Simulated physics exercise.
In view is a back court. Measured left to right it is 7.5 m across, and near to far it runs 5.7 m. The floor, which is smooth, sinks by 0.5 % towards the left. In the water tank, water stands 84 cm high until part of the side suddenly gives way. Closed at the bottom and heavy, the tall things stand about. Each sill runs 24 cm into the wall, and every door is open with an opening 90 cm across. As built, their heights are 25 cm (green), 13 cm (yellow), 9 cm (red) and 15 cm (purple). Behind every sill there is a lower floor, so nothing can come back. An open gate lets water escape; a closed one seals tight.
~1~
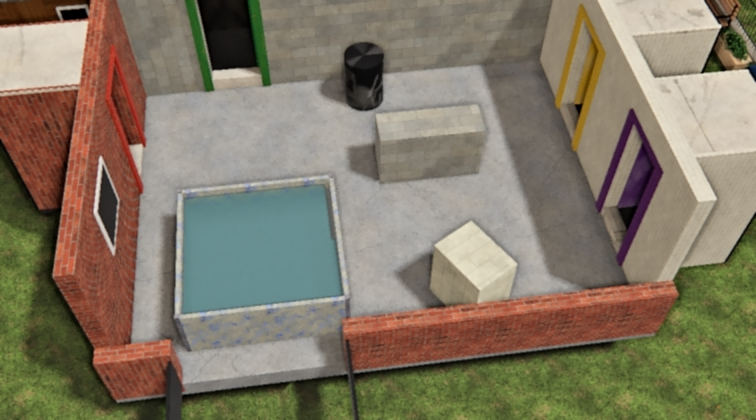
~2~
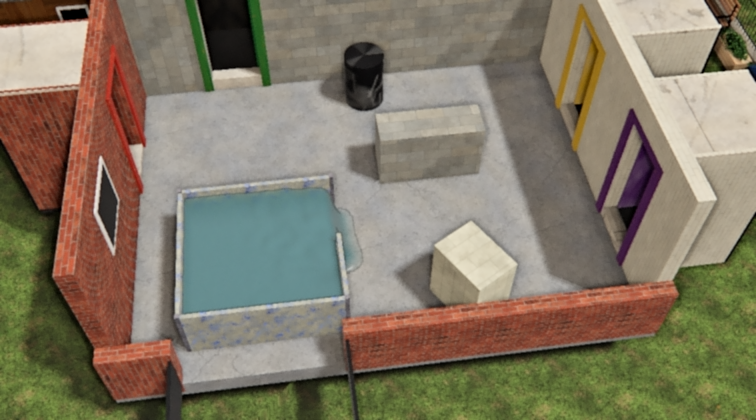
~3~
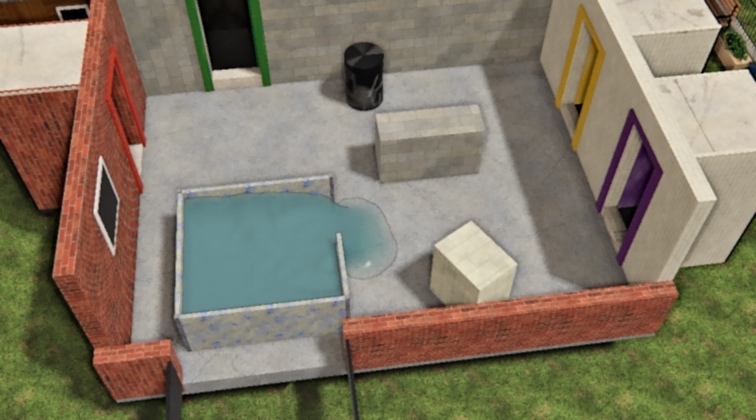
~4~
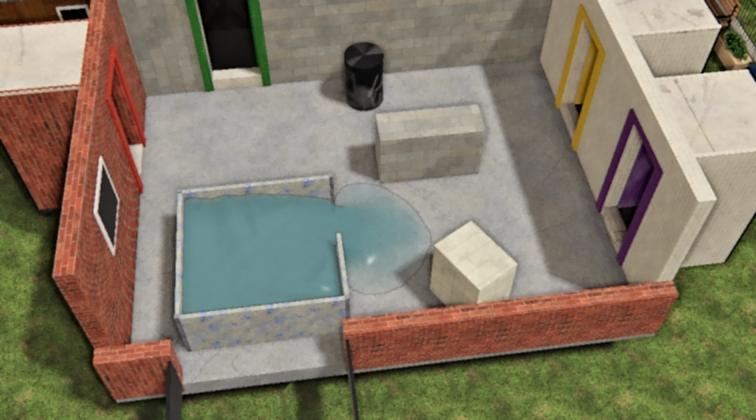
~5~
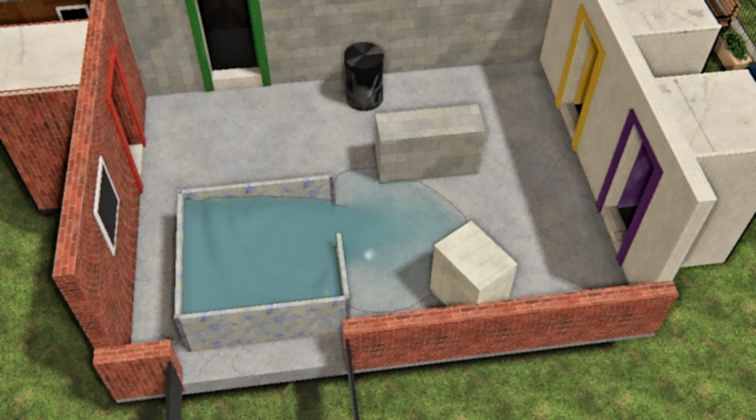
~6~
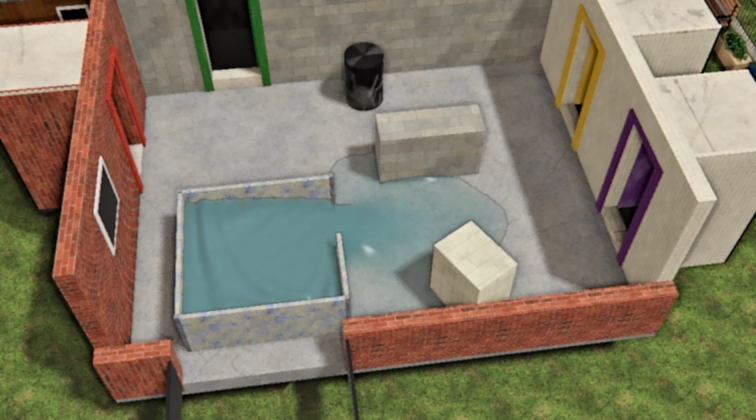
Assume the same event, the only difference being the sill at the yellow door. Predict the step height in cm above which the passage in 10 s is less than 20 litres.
About 12.5 cm of height.
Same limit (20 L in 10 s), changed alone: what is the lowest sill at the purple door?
I'd raise purple to close to 32 cm.
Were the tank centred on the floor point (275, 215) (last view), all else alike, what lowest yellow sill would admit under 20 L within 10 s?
New minimum height: Approx. 9.0 cm.
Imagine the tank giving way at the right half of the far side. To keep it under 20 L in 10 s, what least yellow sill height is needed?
Required height: Approx. 9.0 cm.
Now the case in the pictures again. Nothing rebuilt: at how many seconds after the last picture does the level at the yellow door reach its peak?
Crest at t of about 1.8 s.
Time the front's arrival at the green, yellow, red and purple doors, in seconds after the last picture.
Times: Green 2.0 s, yellow 0.8 s, red 4.5 s, purple 0.5 s.
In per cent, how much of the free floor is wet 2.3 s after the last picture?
I'd say near 50 percent.
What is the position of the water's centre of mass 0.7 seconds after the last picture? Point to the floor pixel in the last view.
I'd put it close to (316, 262).
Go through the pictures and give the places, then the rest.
The first picture shows the water tank at (260, 245) is whole and still, 84 cm deep; the yellow door at (578, 85) is dry.
In the second picture, water pours out at (334, 231) and has run 0.3 m, to (358, 260); about 7 cm deep outside, 84 cm at the back.
In the third picture, water pours out at (335, 231) and has run 0.9 m, to (391, 253); about 12 cm deep outside, 84 cm at the back.
In the fourth picture, the gap is at (335, 232), the front 1.5 m out at (426, 237); the back of the water tank holds 84 cm.
In the fifth picture, the front is at a hidden place, 2.1 m from the gap at (335, 232); 4.0 m2 of floor is wet, 82 cm left at the back.
In the sixth picture, the gap is at (335, 231), the front 2.7 m out at (502, 225); the back of the water tank holds 72 cm; 2.3 m in a straight line remain to the yellow door at (578, 85).
Then, 0.7 s after the last picture water covers 30 % of the floor, deepest (46 cm) near (343, 237); it has not reached the yellow door.
Then, 2.3 s after the last picture water covers 50 % of the floor, deepest (41 cm) near (593, 209); 15 cm at the yellow door, 5 litres in over its 13 cm sill.
Then, 9.3 s after the last picture water covers 100 % of the floor, deepest (18 cm) near (480, 331); 13 cm at the yellow door, 17 litres in over its 13 cm sill.
At the yellow door as built, the water peaked near 16 cm, 1.7 s after the last picture.
Run again over the same 10 s with other heights there, 32 litres in over 11.5 cm, 4 litres over 16 cm. The limit of 20 litres is kept from about 12.5 cm up.
